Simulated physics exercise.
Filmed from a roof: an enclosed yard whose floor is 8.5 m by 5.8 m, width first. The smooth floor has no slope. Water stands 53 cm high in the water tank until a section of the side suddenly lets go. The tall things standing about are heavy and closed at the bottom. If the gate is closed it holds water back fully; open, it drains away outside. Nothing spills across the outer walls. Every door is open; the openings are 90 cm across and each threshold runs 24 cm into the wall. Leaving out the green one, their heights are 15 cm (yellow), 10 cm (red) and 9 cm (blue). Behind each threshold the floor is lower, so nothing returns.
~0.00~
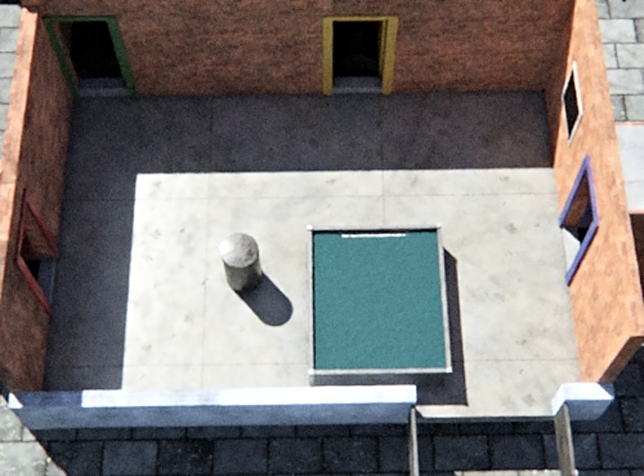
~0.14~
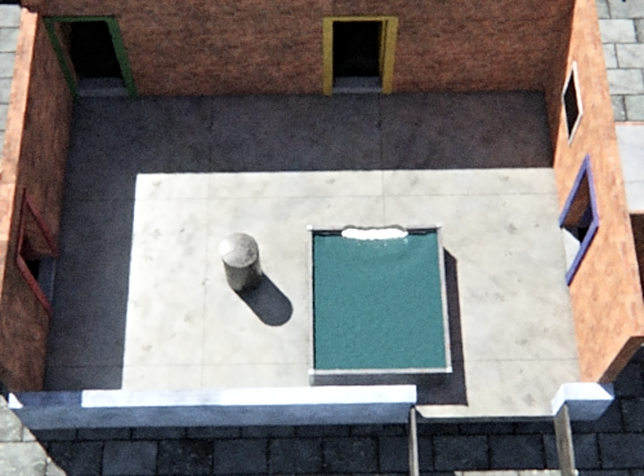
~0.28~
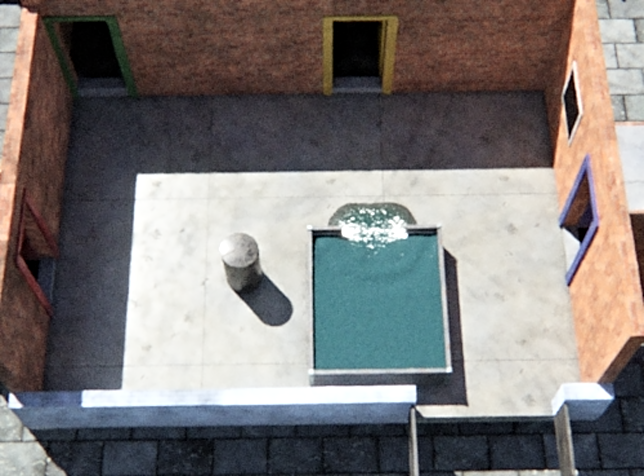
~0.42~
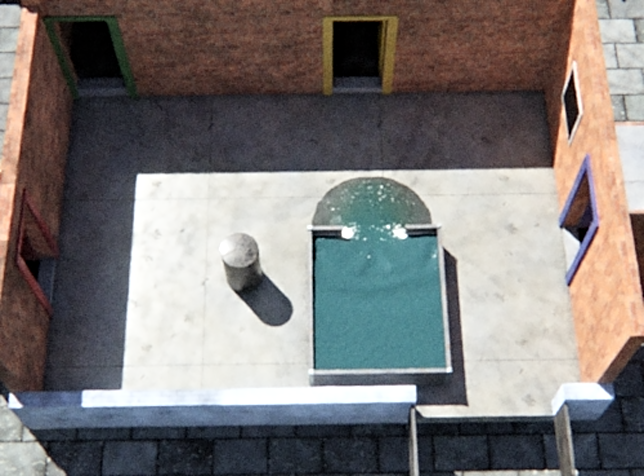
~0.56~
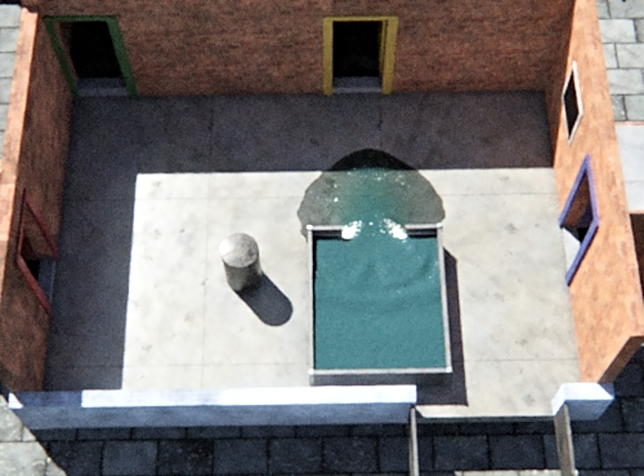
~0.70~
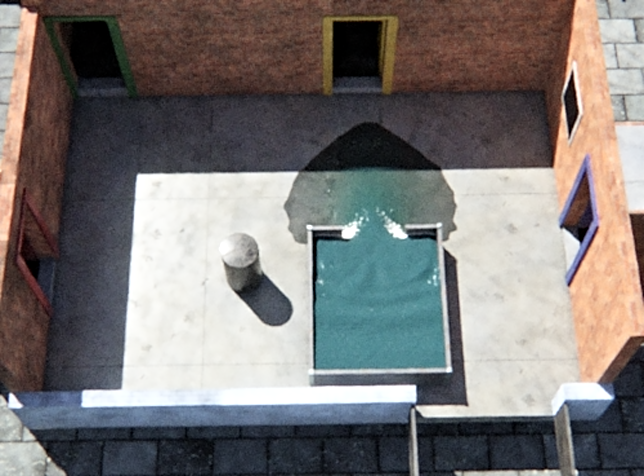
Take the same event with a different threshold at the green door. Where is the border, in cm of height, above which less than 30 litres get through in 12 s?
Some 6.5 cm above the ground.
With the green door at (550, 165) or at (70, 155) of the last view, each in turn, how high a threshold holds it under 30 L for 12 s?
Roughly 6.0 and 7.5 cm.
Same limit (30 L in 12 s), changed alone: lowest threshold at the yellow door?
About 18 cm at yellow.
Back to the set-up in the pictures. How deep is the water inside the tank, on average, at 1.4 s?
Some 41 cm.
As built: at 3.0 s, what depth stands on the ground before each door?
Depths in cm: Green 2, yellow 22, red 0, blue 0.
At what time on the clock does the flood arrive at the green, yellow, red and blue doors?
Arrival: Green 2.8 s, yellow 0.9 s, red 5.0 s, blue 3.8 s.
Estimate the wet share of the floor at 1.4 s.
About 20 per cent.
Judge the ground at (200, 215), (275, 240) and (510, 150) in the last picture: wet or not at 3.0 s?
In turn: Not reached, not reached, under water.
After 1.4 s water covers 20 % of the floor, deepest (31 cm) near (369, 237); it has not reached the green door.
After 3.0 s water covers 30 % of the floor, deepest (26 cm) near (543, 91); 2 cm at the green door, 0 litres in over its 24 cm threshold.
After 12.0 s water covers 90 % of the floor, deepest (8 cm) near (513, 91); 6 cm at the green door, 0 litres in over its 24 cm threshold.
At the green door as built, the water arrived by 2.9 s and peaked near 11 cm at 7.0 s.
Run again over the same 12 s with other heights there, 46 litres in over 5.5 cm, 21 litres over 7.5 cm. The limit of 30 litres is kept from about 6.5 cm up.
